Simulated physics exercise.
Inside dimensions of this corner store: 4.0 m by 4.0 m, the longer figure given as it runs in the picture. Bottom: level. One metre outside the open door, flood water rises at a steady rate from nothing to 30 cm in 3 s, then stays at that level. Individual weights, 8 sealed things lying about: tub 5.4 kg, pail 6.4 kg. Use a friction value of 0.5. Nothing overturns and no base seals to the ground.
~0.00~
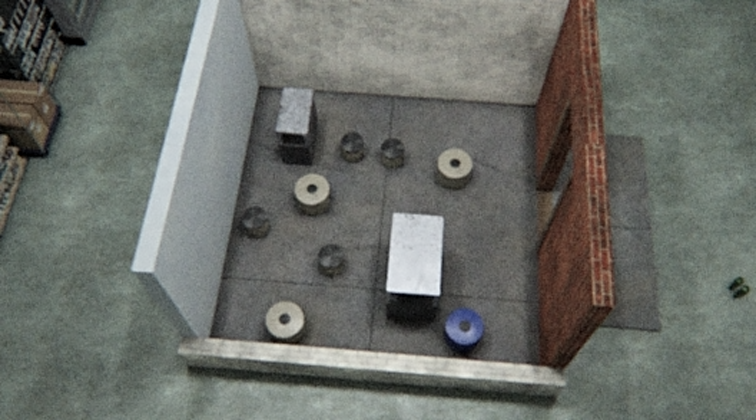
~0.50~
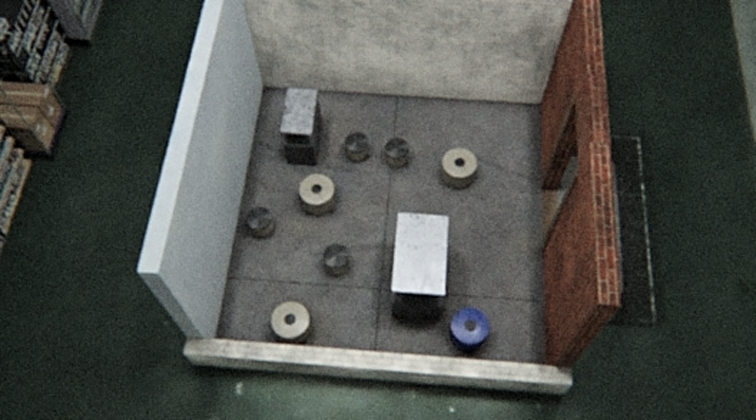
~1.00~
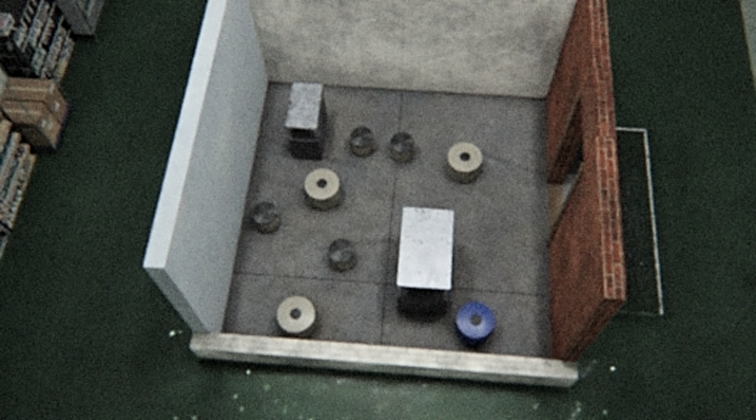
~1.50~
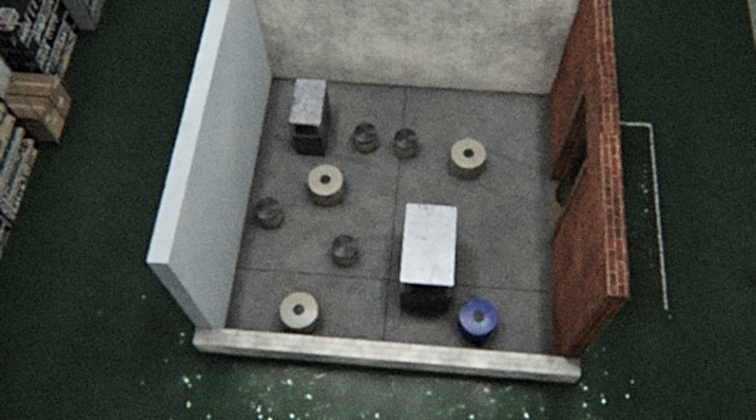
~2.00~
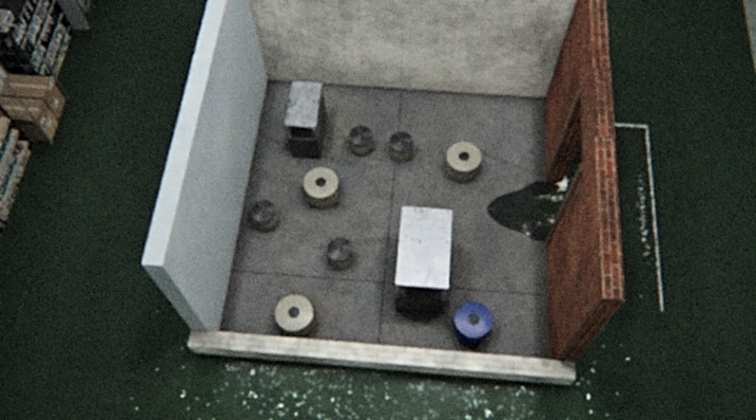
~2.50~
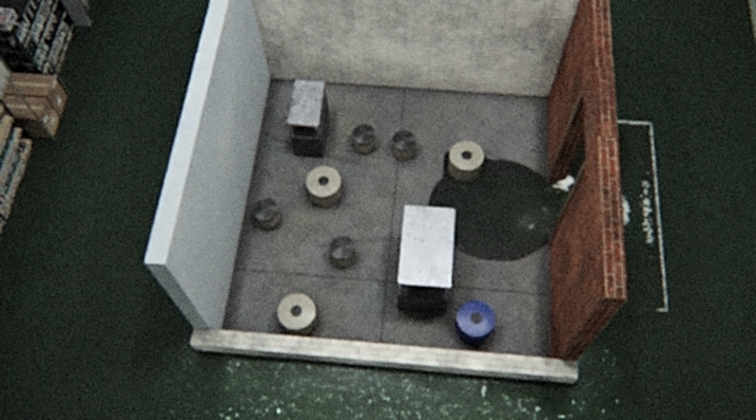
A small walled room with a brick right wall, seen from above, holds tubs, blocks and a blue tub on its floor. The ground outside turns dark green and speckled with white, then dark water enters through the doorway and spreads across the floor, while the objects stay put.
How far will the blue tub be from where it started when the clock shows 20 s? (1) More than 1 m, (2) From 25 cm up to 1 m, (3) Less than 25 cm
Option 2: From 25 cm up to 1 m.
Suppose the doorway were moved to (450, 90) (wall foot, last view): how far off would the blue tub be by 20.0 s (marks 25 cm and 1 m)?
Under that change the blue tub is pushed well away.
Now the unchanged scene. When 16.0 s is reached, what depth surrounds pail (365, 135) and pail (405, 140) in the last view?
Around 13 cm and 16 cm.
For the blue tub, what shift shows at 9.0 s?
About 30 cm.
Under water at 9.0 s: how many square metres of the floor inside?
Wet: Near 15 m2.
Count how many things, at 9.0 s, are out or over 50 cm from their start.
Tally: 5.
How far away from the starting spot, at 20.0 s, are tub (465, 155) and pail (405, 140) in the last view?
In that order: 250 cm, 20 cm.
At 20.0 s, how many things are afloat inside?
I'd say 8 of them.
After 4.0 s the blue tub is near (484, 331), 0.2 m from its start, aground; 0 afloat.
After 9.0 s the blue tub is near (494, 307), 0.3 m from its start, afloat; 7 afloat.
After 16.0 s the blue tub is near (469, 270), 0.6 m from its start, afloat; 8 afloat.
After 20.0 s the blue tub is near (496, 284), 0.4 m from its start, afloat; 8 afloat.
